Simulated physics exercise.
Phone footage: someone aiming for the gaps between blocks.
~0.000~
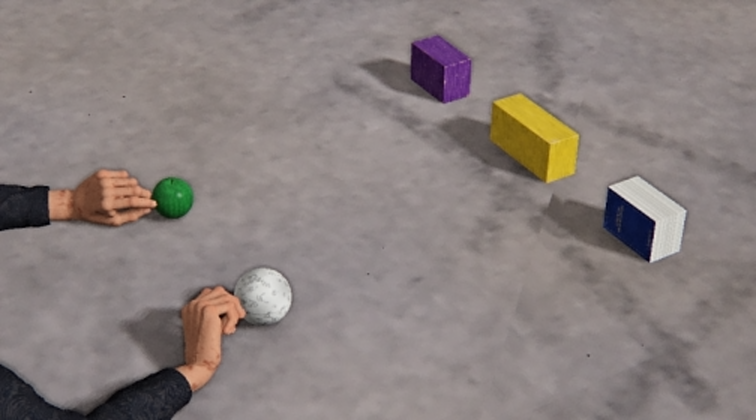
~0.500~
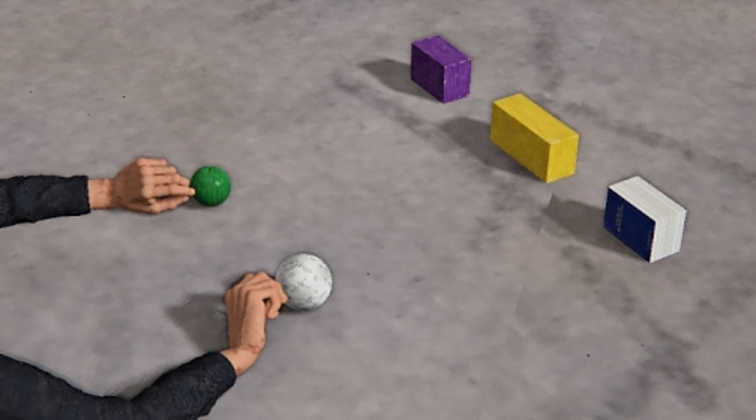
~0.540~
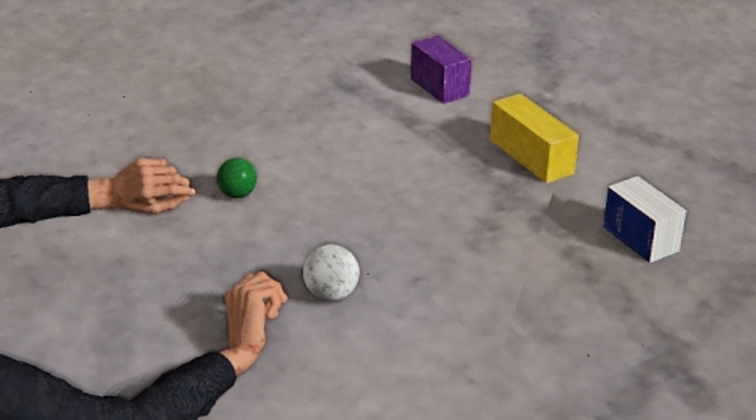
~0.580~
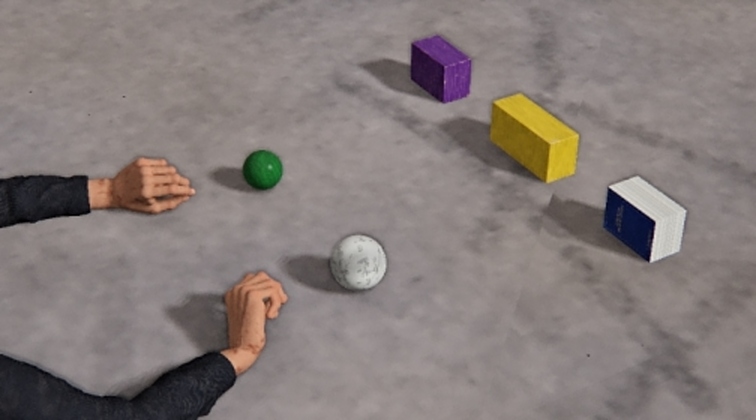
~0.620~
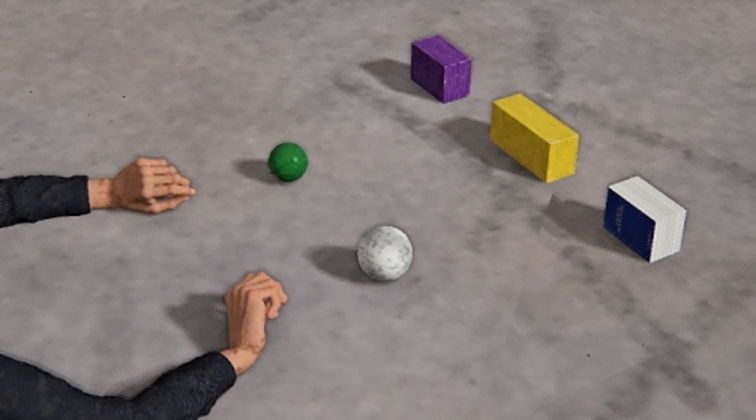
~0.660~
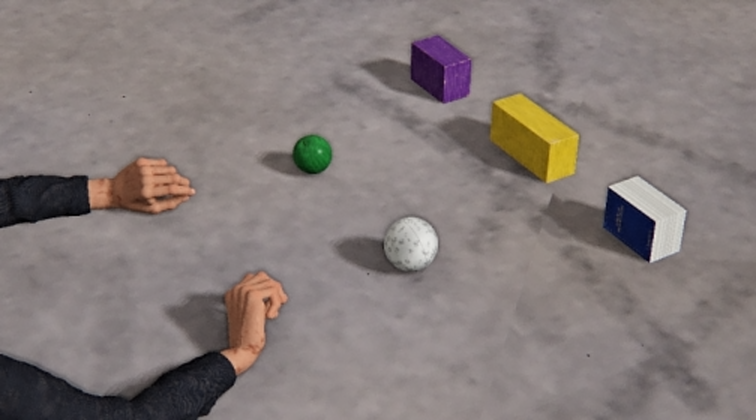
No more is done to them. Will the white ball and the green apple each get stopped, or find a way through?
Here the white ball finds a way through, the green apple finds a way through.
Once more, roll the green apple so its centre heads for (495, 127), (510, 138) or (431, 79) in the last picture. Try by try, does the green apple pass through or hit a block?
Try by try, the green apple fails to get through, fails to get through and fails to get through.
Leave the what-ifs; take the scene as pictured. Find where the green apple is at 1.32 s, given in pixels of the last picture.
It should be close to (658, 46).
After 1.32 s, white ball heading on; green apple heading on near (658, 46).
In the end (2.3 s), the white ball rolls through; the green apple rolls through.
